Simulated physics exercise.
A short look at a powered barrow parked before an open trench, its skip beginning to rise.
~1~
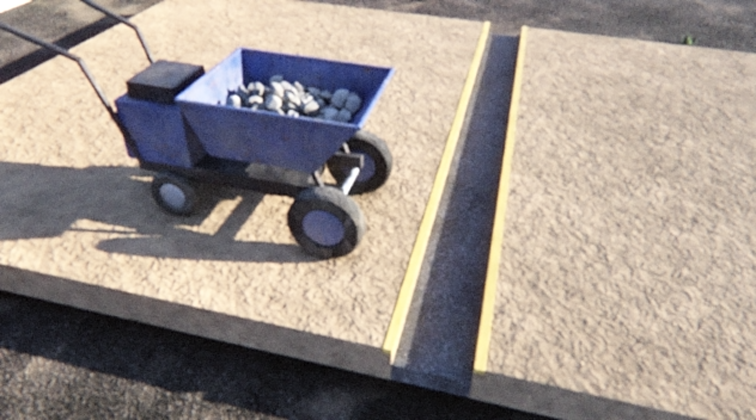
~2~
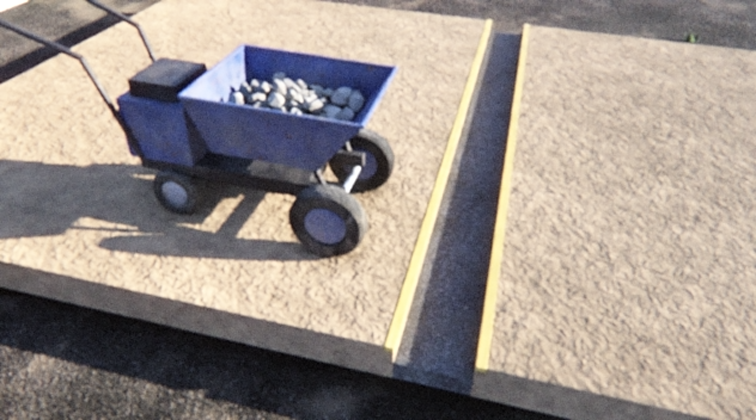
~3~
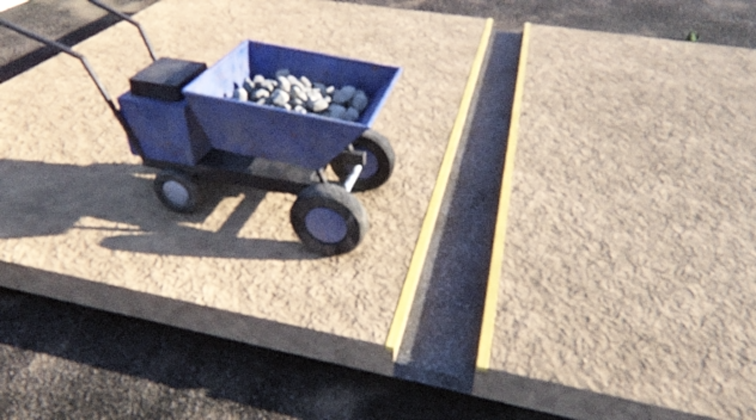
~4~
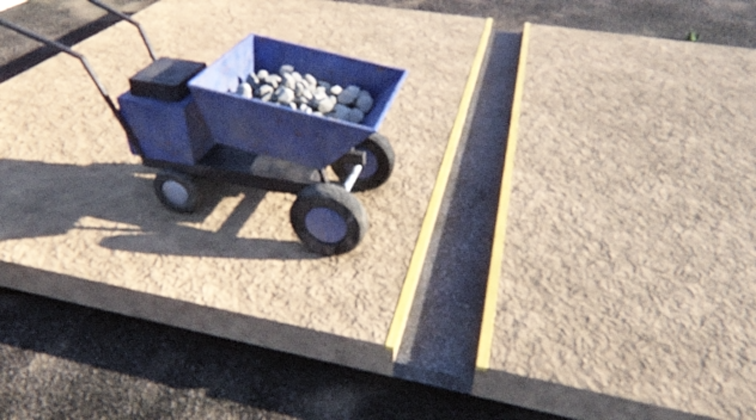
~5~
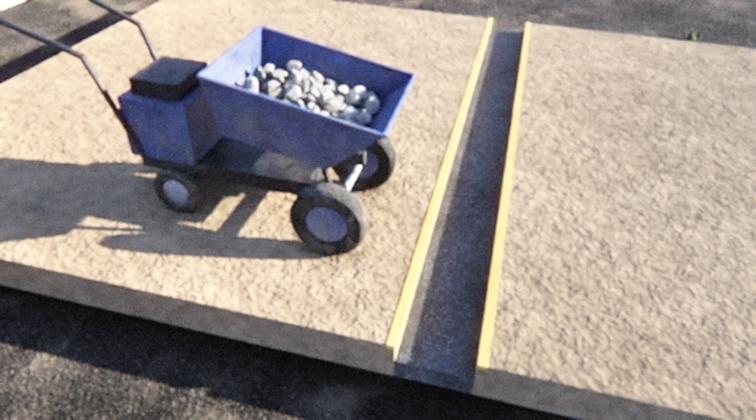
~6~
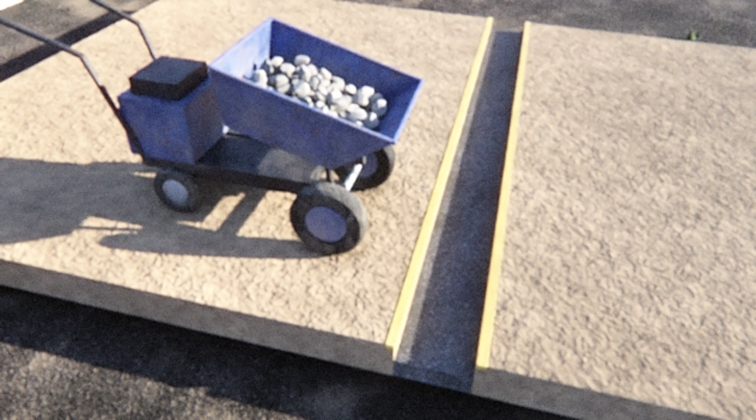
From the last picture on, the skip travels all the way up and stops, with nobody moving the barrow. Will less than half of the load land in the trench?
No - most of the load finds the trench.
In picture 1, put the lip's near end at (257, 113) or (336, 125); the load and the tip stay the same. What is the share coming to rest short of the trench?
Result: Try 1 = 50 %, try 2 = 0 %.
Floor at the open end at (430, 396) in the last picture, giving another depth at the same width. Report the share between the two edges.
The share comes out near 80 percent.
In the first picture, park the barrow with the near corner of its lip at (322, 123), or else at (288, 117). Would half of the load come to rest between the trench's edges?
Initially past the halfway mark, next past the halfway mark.
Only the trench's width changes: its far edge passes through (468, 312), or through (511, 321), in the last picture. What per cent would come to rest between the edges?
First try: About 50 %; second try: About 90 %.
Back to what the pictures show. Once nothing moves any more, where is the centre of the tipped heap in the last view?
Somewhere around (476, 240) in the final view.
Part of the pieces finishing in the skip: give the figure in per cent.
It comes to about 0 percent.
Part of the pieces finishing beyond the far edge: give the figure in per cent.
Roughly 25 percent.
Shortly afterwards, skip tipped steeply; the whole lot in the skip.
Next, skip tipped right over; all but a few in the skip; a little in or heaped over the trench; only a few falling.
Some moments later, skip tipped right over; near a quarter in the skip; near two thirds in or heaped over the trench; near a quarter beyond it.
In the end, skip tipped right over; only a few in the skip; the bulk in or heaped over the trench; near a quarter beyond it.
